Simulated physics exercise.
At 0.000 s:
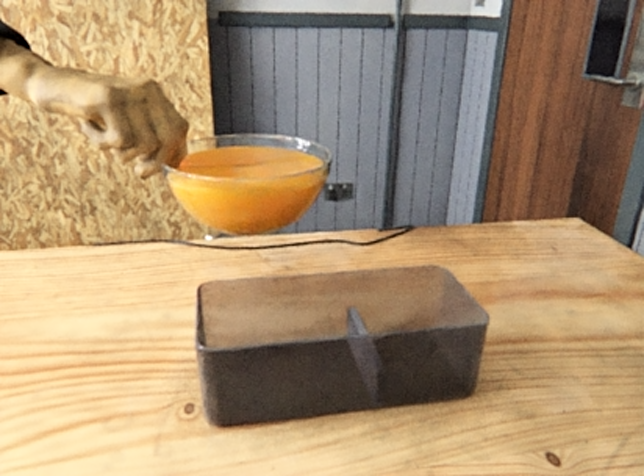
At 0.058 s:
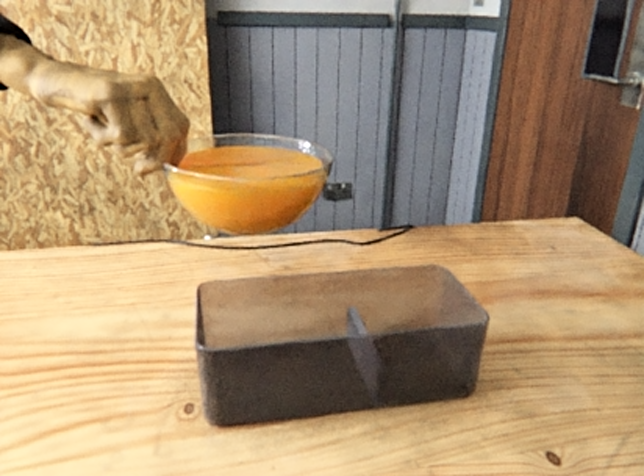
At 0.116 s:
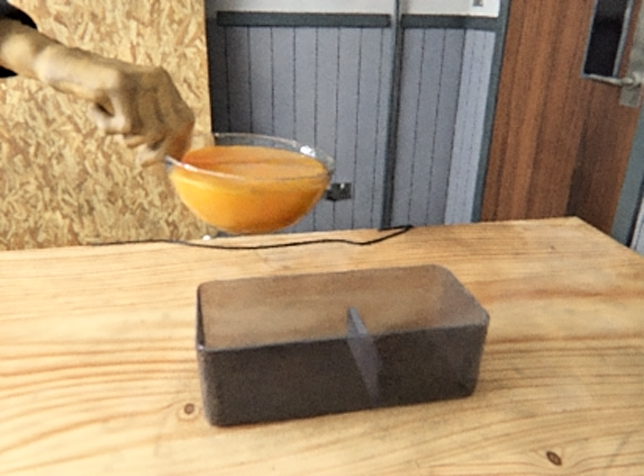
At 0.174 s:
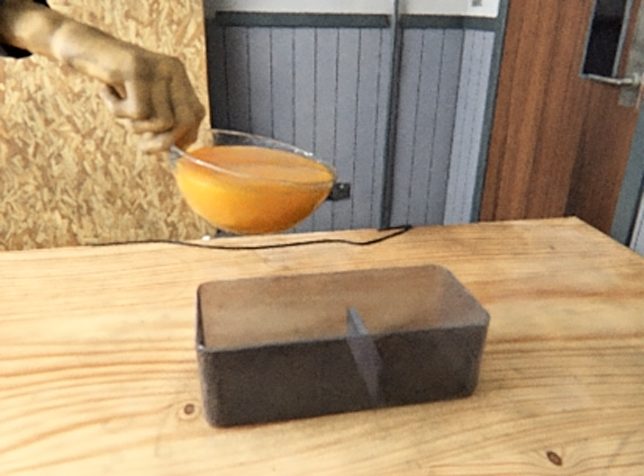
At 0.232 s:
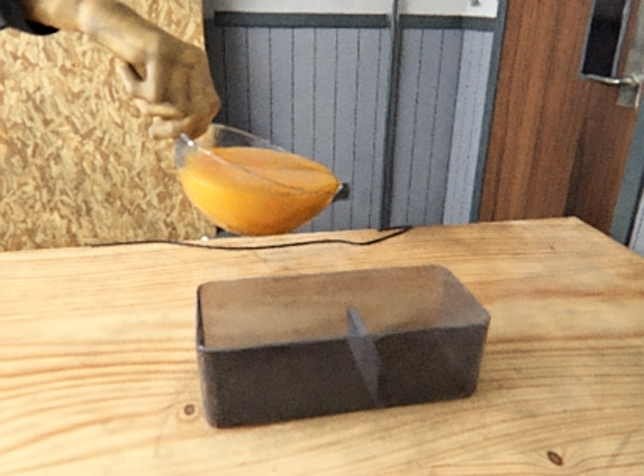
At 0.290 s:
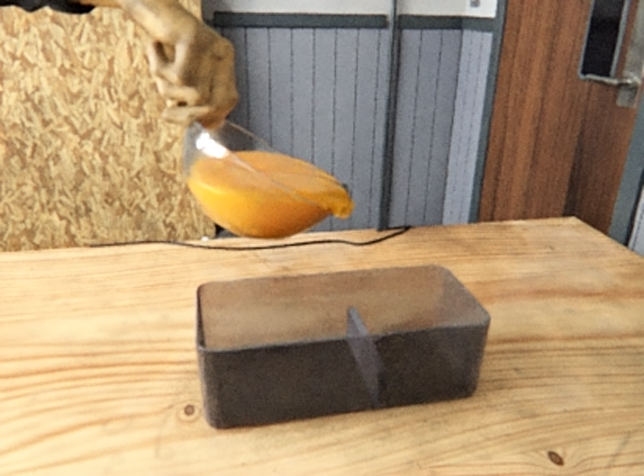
In this clip, a hand at the left holds a round clear bowl of orange liquid above a wooden table with an empty long basin, then tilts it steeply rightward, raising the wrist as liquid starts passing over the lower rim.
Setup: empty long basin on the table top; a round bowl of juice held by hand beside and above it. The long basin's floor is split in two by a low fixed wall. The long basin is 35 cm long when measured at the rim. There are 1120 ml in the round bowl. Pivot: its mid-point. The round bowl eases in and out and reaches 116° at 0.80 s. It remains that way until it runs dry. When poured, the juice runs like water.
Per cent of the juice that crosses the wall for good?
42 per cent.
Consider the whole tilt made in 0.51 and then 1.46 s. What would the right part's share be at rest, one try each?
I'd say 30 percent on the first go, 65 percent on the next.
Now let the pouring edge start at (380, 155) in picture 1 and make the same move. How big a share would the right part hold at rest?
Result then: Approx. 70 %.
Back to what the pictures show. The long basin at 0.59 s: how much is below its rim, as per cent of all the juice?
Roughly 64 per cent.
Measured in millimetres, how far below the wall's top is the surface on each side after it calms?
Left about 36 mm, while the right is about 30 mm.
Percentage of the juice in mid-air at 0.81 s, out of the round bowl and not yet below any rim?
Something like 18 per cent of the total.
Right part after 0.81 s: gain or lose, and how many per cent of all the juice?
Result: An increase, close to 8.
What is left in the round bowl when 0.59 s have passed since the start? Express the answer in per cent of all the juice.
I'd estimate some 6 % remains.
After 0.59 s the tilt is 98° and 6 per cent is still to pour, 18 is left of the wall and 46 right of it.
After 0.81 s the tilt is 116° and 0 per cent is still to pour, 46 is left of the wall and 34 right of it.
After 1.05 s the tilt is 116° and 0 per cent is still to pour, 50 is left of the wall and 42 right of it.
After 1.30 s the tilt is 116° and 0 per cent is still to pour, 51 is left of the wall and 42 right of it.
In the end 51 per cent lies left of the wall, 42 right of it and 7 outside.
